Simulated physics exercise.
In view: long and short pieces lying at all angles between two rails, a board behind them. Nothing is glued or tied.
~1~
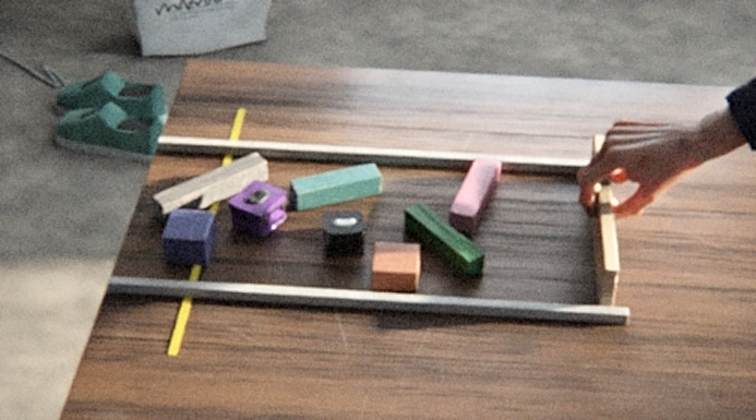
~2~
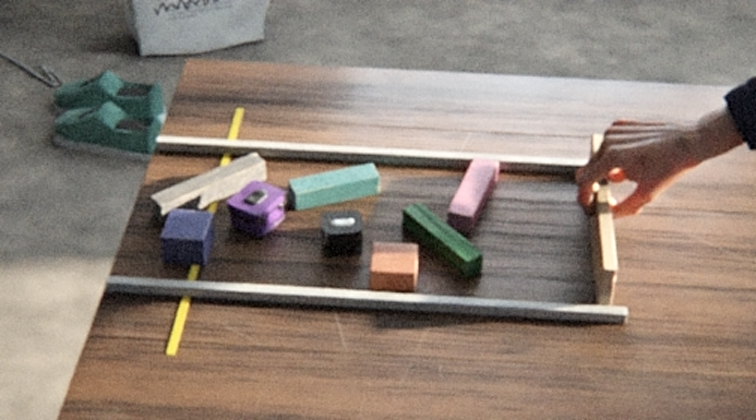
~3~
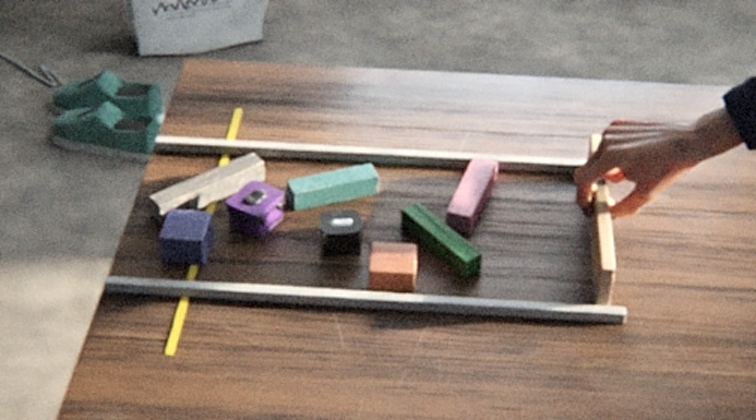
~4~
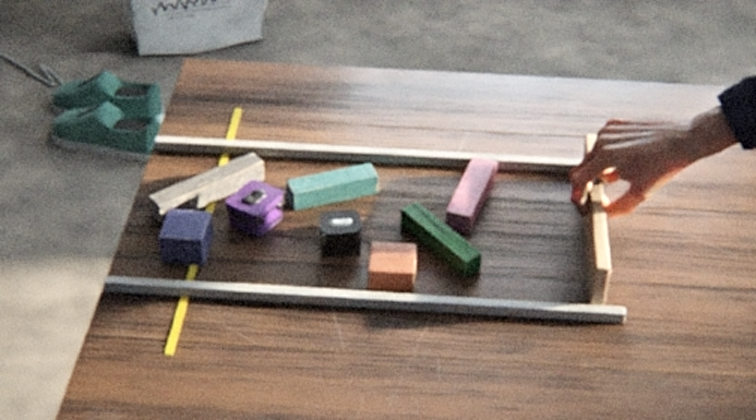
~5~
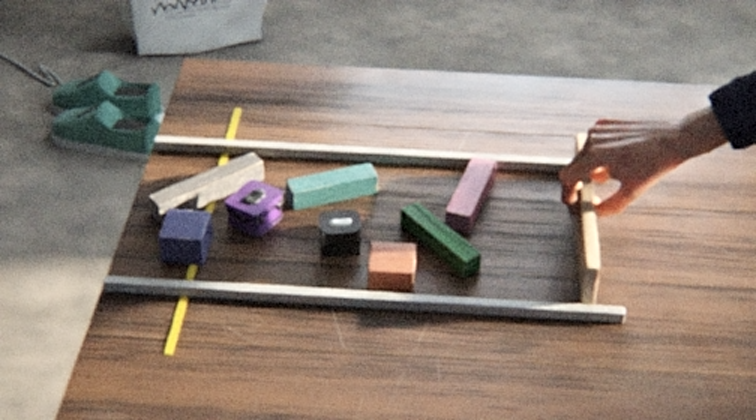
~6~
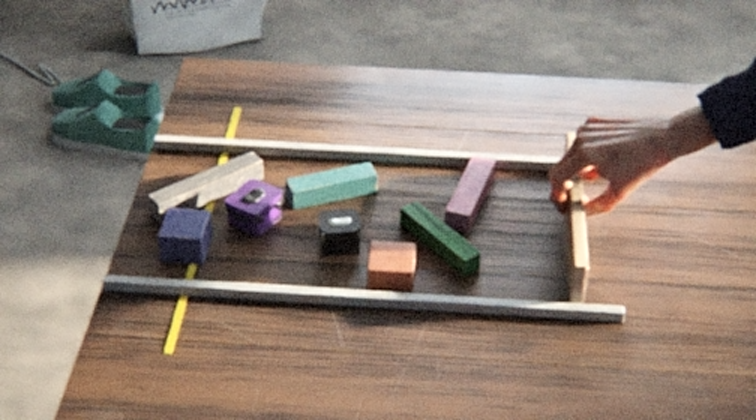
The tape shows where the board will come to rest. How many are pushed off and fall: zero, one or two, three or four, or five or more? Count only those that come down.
The number that fall off is one or two.
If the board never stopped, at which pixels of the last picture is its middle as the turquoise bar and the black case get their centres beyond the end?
Its middle is around (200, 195) and around (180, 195).
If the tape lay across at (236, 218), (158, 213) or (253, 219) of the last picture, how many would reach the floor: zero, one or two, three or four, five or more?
One after another: None at all; five or over; none at all.
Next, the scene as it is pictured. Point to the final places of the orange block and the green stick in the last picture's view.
The orange block at (153, 257), the green stick at (174, 218).
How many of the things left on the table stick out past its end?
That would be 2.
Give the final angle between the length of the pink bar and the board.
Roughly 0° out of line.
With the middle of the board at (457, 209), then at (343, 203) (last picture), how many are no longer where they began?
By then 2, and 6.
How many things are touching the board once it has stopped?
In contact: 2.
Early on, none off yet; blue block at rest near (186, 236); grey bar at rest near (207, 186); purple case at rest near (254, 208).
A while later, none off yet; blue block at rest near (186, 236); grey bar at rest near (207, 186); purple case moving near (247, 212).
Further along, none off yet; blue block travelled about its own width near (155, 242); grey bar travelled a little near (183, 174); purple case travelled about its own width near (190, 211).
Finally, the number that fall off is one or two; lost, grey bar and blue block.
